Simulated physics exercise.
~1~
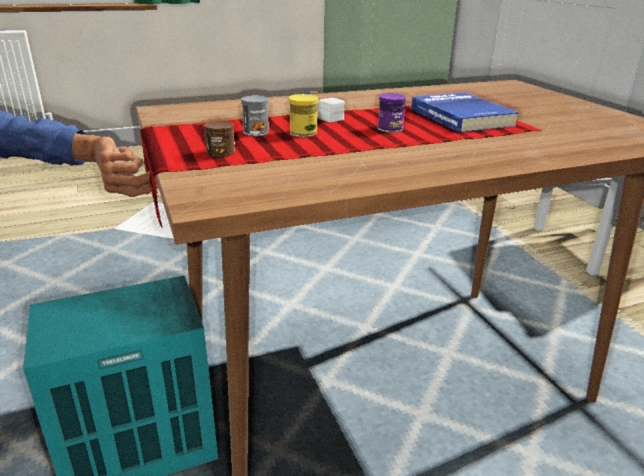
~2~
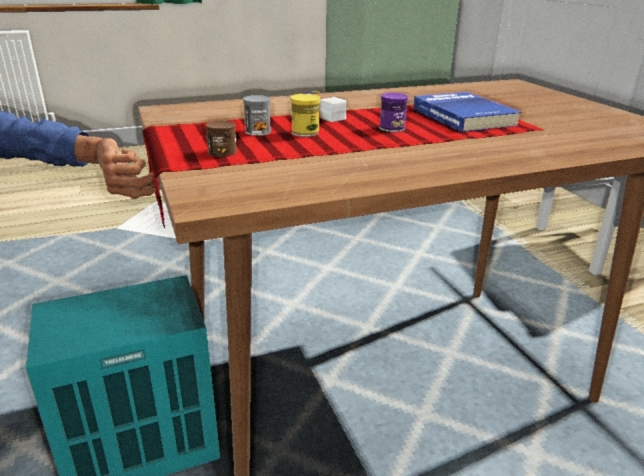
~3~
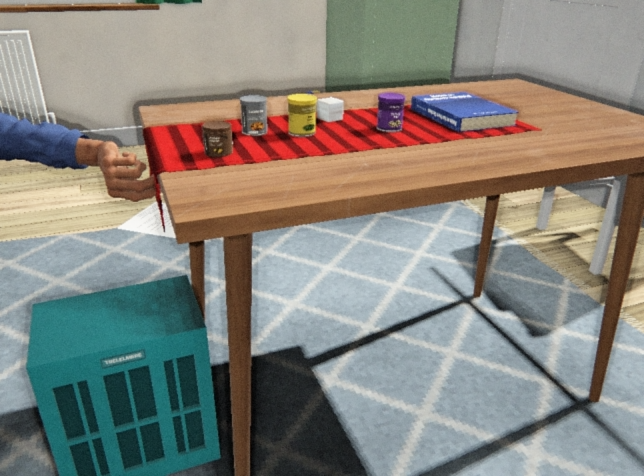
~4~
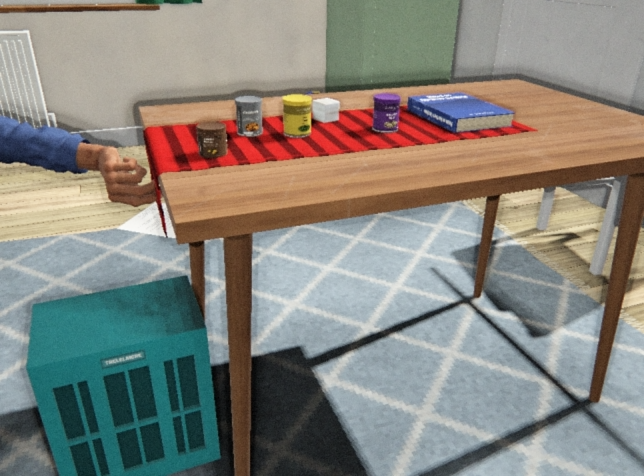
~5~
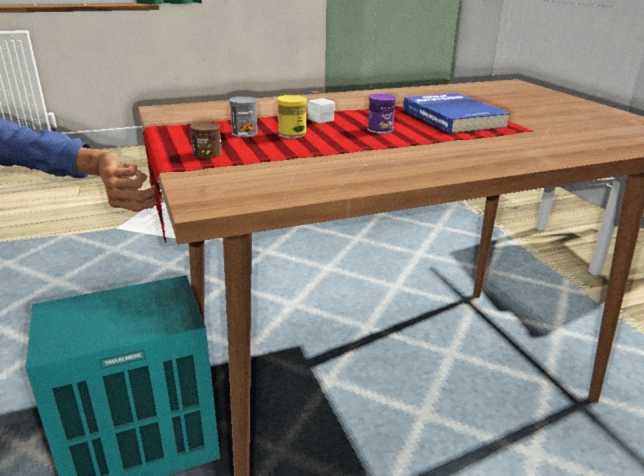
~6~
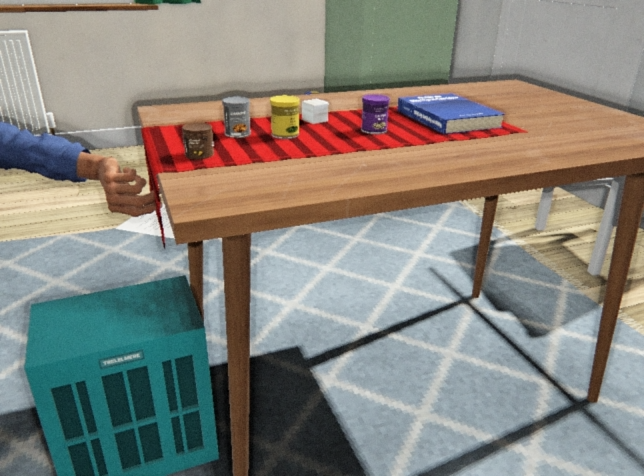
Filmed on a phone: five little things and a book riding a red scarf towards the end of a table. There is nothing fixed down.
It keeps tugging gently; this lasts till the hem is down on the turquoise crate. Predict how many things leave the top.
Well, the number that leaves the top comes to exactly two there.
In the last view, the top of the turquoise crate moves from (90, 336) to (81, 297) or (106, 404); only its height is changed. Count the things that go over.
That would make 1 and 4.
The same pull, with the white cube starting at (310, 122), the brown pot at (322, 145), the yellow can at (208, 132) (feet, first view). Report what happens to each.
You'd see the white cube hang on, the brown pot hang on and the yellow can go down.
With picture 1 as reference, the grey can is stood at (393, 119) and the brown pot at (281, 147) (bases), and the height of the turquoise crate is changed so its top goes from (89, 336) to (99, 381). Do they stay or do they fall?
Outcome for the grey can: It stays. Outcome for the brown pot: It is lost.
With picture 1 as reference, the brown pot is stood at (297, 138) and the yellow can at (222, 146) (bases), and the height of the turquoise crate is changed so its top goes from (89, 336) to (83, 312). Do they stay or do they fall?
The brown pot stays aboard, and the yellow can does not stay aboard.
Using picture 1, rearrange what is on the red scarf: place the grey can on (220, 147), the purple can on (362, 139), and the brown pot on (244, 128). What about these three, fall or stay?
Record - grey can lost; purple can retained; brown pot lost.
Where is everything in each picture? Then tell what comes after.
The first picture shows hem (163, 228); brown pot (219, 125); grey can (255, 99); yellow can (303, 98); white cube (331, 101); purple can (393, 96); top of the crate (89, 336).
The second picture shows hem (165, 228); brown pot (220, 124).
The third picture shows hem (165, 232); grey can (253, 98).
The fourth picture shows hem (167, 237); yellow can (297, 98); top of the crate (92, 336).
The fifth picture shows hem (166, 242); white cube (321, 101).
The sixth picture shows hem (165, 248); brown pot (197, 126); grey can (236, 100); yellow can (285, 99); white cube (315, 102); purple can (376, 97).
Early on, hem near (163, 271); brown pot gone.
Midway, hem on the crate; brown pot and grey can gone.
Finally, hem on the crate; brown pot and grey can gone. The table loses two.
